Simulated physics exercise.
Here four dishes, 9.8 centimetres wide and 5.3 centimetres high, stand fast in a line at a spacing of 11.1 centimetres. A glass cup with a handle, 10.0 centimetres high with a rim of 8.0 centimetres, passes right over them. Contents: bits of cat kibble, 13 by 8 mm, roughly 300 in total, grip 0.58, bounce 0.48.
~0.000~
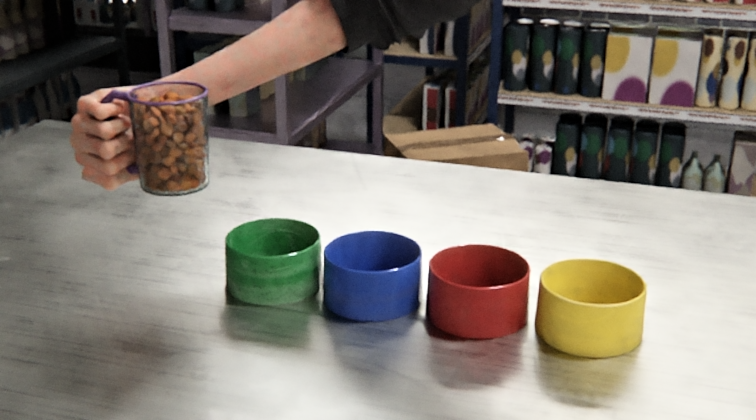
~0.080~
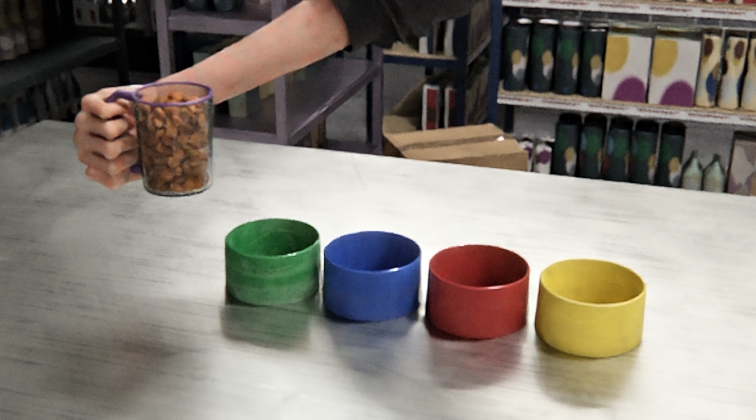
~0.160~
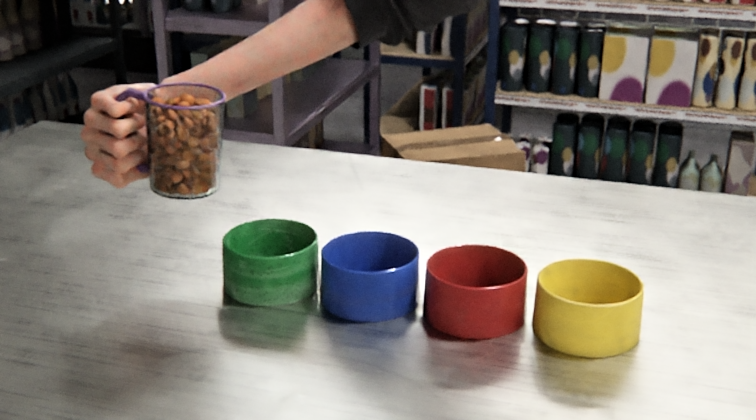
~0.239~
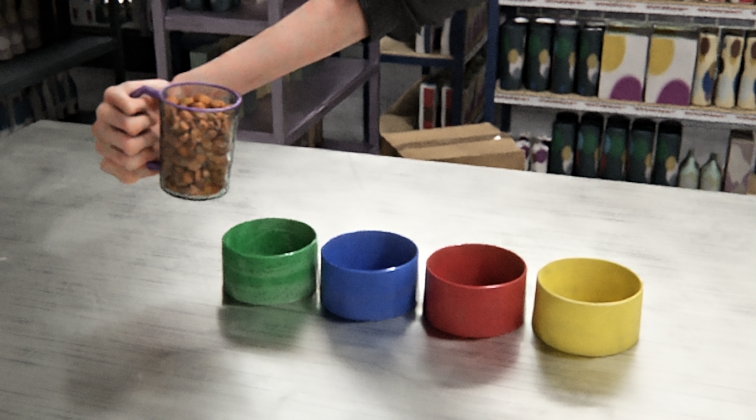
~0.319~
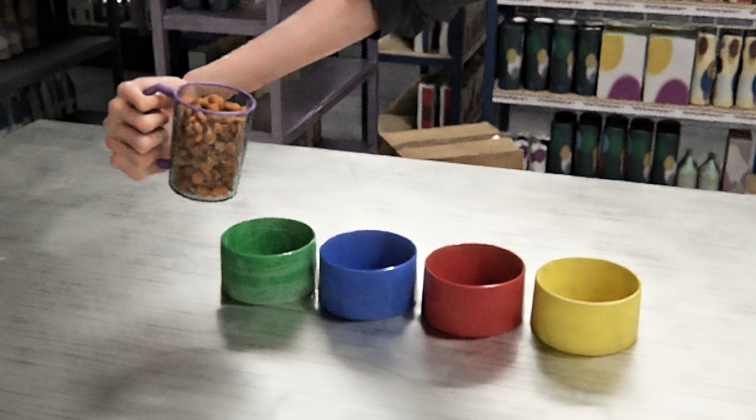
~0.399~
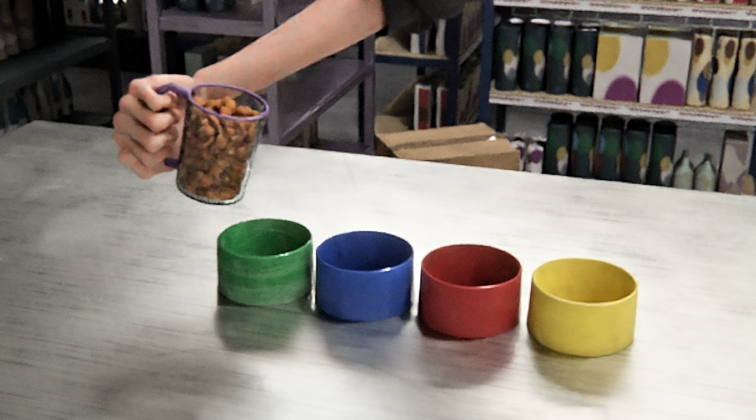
A hand holding a clear cup of brown kibble moves slightly right, gradually tilting it near four colourful dishes on a table.
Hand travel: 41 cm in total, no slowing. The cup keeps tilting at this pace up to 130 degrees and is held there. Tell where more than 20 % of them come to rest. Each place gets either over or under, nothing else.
In the end red: One in five or fewer; blue: One in five or fewer; green: One in five or fewer; yellow: More than one in five; counter: One in five or fewer.
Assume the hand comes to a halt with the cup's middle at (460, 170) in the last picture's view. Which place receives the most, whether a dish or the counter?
Red.
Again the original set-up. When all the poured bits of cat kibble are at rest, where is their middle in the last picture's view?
Estimated resting centre: Around (590, 303).
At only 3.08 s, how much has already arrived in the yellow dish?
I'd put it at about 90 % by that time.
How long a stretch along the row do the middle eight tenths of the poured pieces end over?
It spans about 6 centimetres along the dishes.
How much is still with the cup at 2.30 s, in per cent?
Some 75 per cent of the load.
After 1.54 s, tilt 68 degrees; cup holds 100 %.
After 2.30 s, tilt 104 degrees; cup holds 75 %, yellow 20 %.
After 3.08 s, tilt 130 degrees; cup holds 0 %, yellow 90 %.
By 3.4 s all is still; red 0 %, blue 0 %, green 0 %, yellow 95 %, counter 10 %.
